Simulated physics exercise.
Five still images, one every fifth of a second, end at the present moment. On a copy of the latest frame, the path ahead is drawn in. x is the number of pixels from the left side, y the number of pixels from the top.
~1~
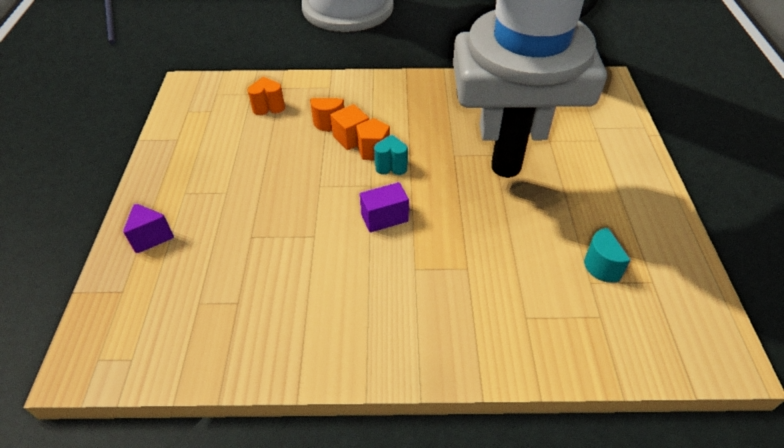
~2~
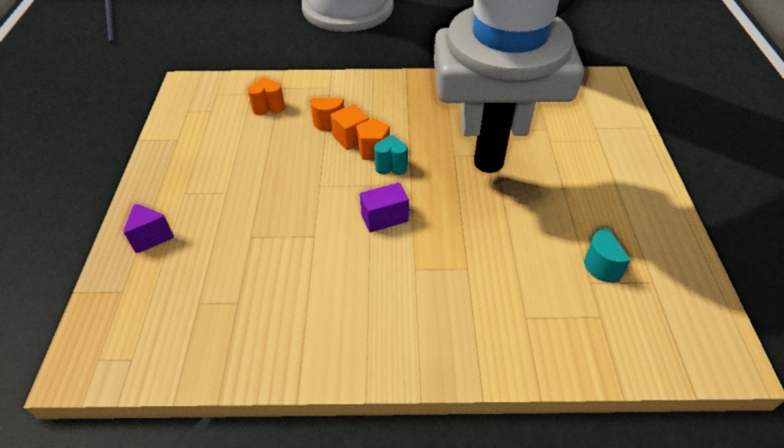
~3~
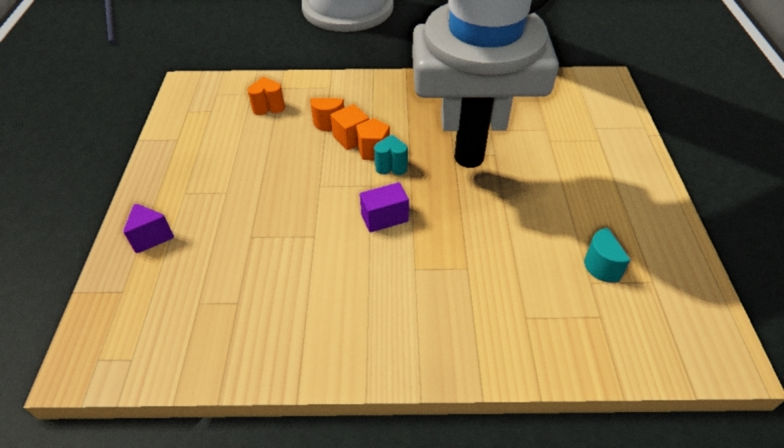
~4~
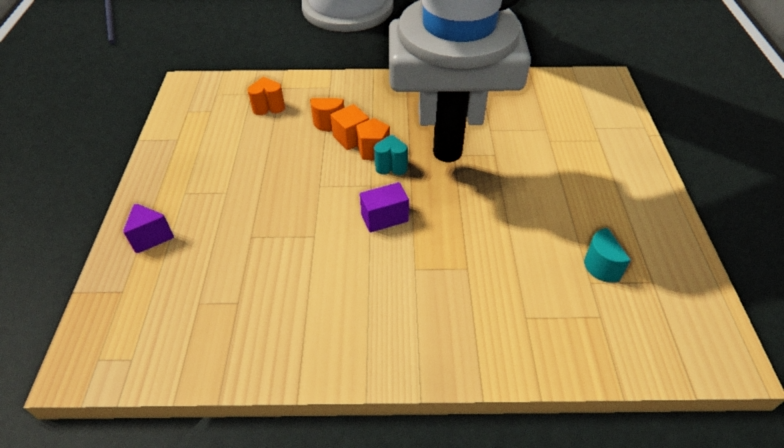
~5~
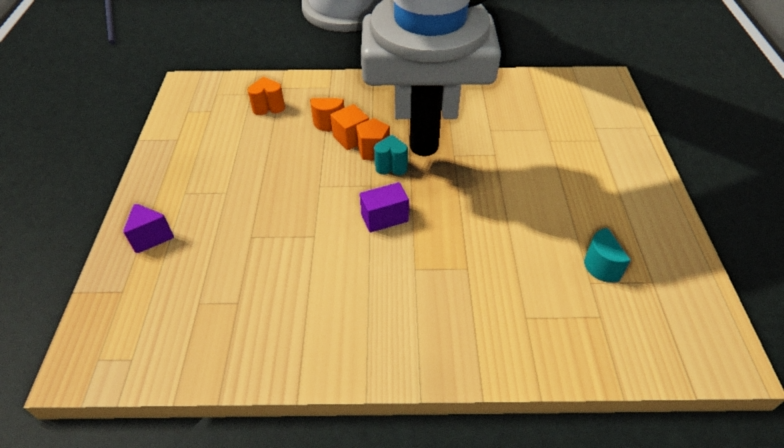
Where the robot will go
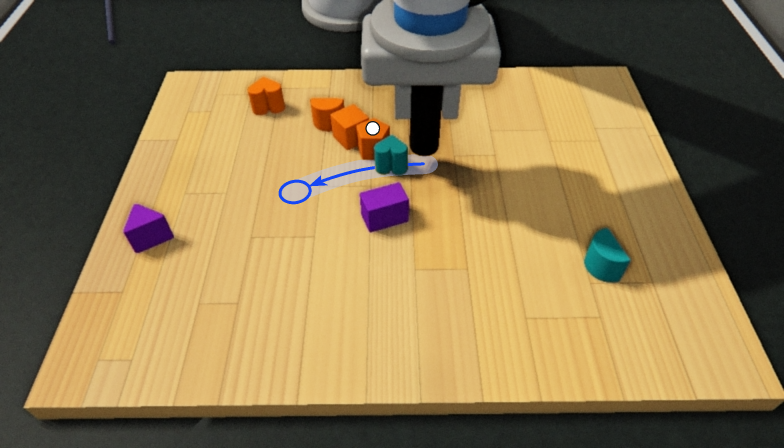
A robot arm with a black peg moved steadily left across the wooden board, closing in on the turquoise heart block beside a row of orange blocks, while all the blocks stayed still.
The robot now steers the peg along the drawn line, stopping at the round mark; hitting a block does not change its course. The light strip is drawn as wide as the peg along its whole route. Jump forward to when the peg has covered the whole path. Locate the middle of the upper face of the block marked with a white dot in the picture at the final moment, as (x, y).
Its top middle: (353, 129).
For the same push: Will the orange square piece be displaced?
Going by the path, yes.
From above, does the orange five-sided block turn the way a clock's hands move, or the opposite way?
The twist is clockwise.
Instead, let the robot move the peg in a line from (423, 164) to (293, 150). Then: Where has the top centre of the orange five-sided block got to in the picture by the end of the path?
Around (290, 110).
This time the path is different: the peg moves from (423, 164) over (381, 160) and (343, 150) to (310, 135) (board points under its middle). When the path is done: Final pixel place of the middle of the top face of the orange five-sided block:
Located at (295, 98).
Path on the board, from (423, 164) via (380, 167) and (337, 176), ending at (295, 192); the dot is on the orange five-sided block.
What follows on the original path. One third of the way, peg (378, 151); orange half-round block (324, 101); orange square piece (345, 112); orange five-sided block (363, 128), turned 20° clockwise; turquoise heart block (353, 153).
Two thirds of the way, peg (335, 160); orange half-round block (323, 99); orange square piece (345, 109); orange five-sided block (353, 129), turned 60° clockwise; turquoise heart block (308, 163).
At the end, peg (292, 176); orange half-round block (323, 99); orange square piece (345, 109); orange five-sided block (353, 129), turned 60° clockwise; turquoise heart block (263, 177), turned 25° clockwise.
